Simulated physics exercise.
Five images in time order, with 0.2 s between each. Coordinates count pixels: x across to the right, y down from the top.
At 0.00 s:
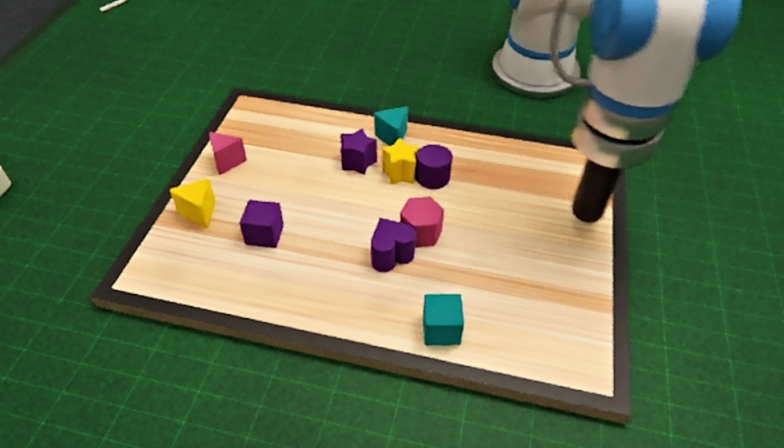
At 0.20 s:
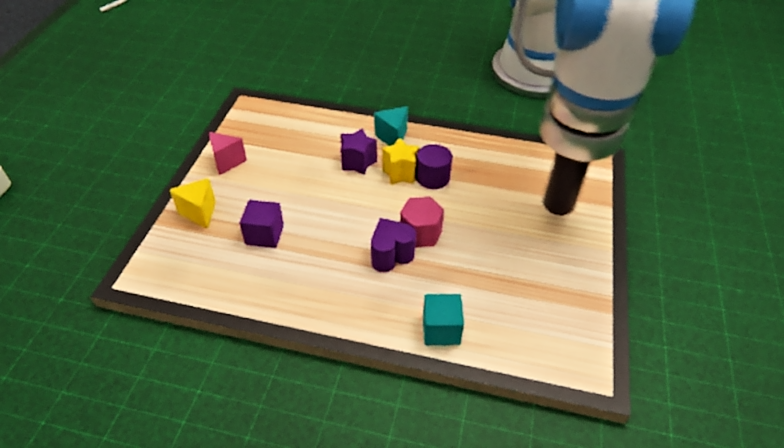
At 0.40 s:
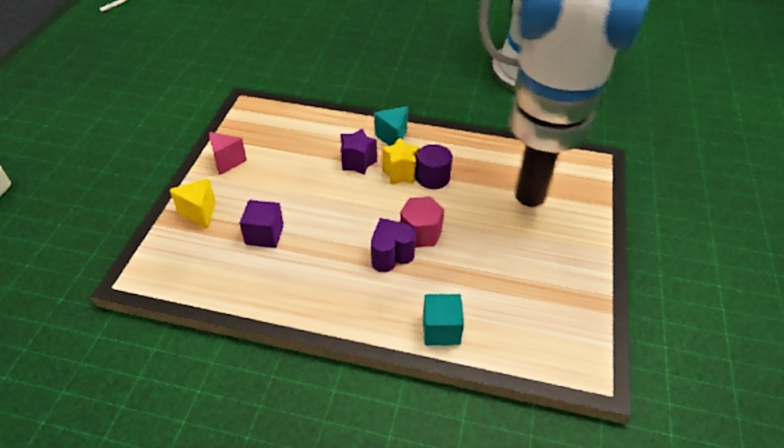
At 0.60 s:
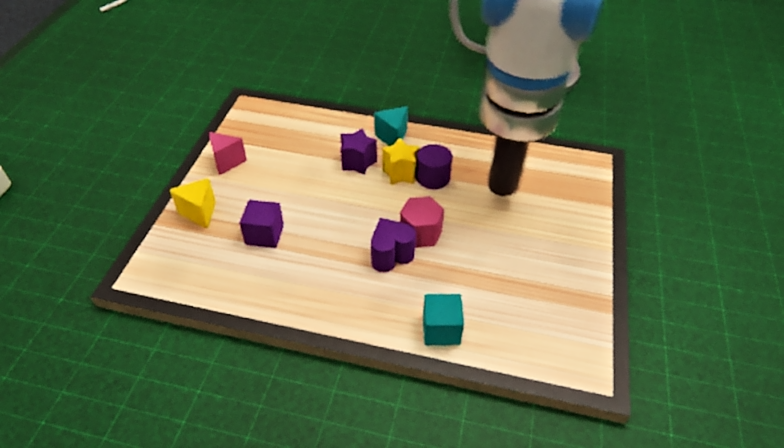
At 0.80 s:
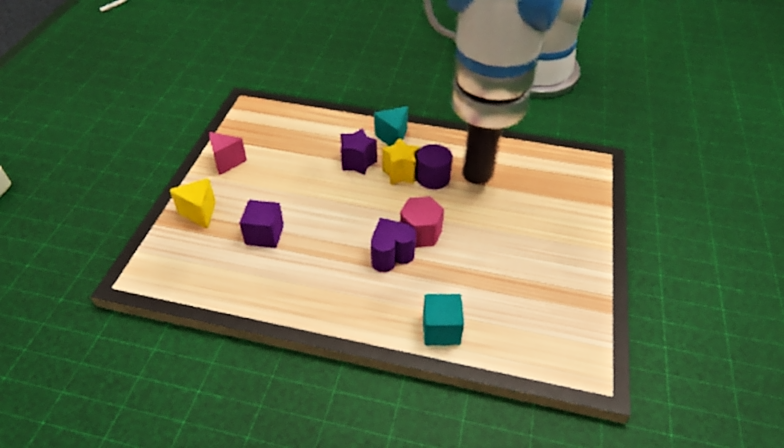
Robot arm with a dark rod gliding left above a wooden board of colourful blocks, nearing the purple disc as the blocks stay still.
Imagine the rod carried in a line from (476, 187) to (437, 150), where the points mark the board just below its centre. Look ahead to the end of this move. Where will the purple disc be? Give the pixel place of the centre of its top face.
It will likely be found at (420, 146).
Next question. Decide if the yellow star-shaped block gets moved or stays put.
It gets displaced.
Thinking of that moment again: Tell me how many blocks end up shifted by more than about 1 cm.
My answer is two.
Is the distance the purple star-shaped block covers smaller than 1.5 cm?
It seems so.
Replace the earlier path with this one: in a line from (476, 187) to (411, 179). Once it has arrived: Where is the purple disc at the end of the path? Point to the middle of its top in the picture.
That would be at about pixel (382, 146).
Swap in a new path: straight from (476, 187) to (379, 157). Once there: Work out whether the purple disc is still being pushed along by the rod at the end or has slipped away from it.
The block stays ahead.
The first path, step by step. Halfway along, rod at (457, 156); yellow star-shaped block at (395, 150); purple disc at (427, 151).
At the end, rod at (438, 138); purple star-shaped block still; turquoise triangular piece still; yellow star-shaped block at (389, 150), turned 25° anticlockwise; purple disc at (420, 146).
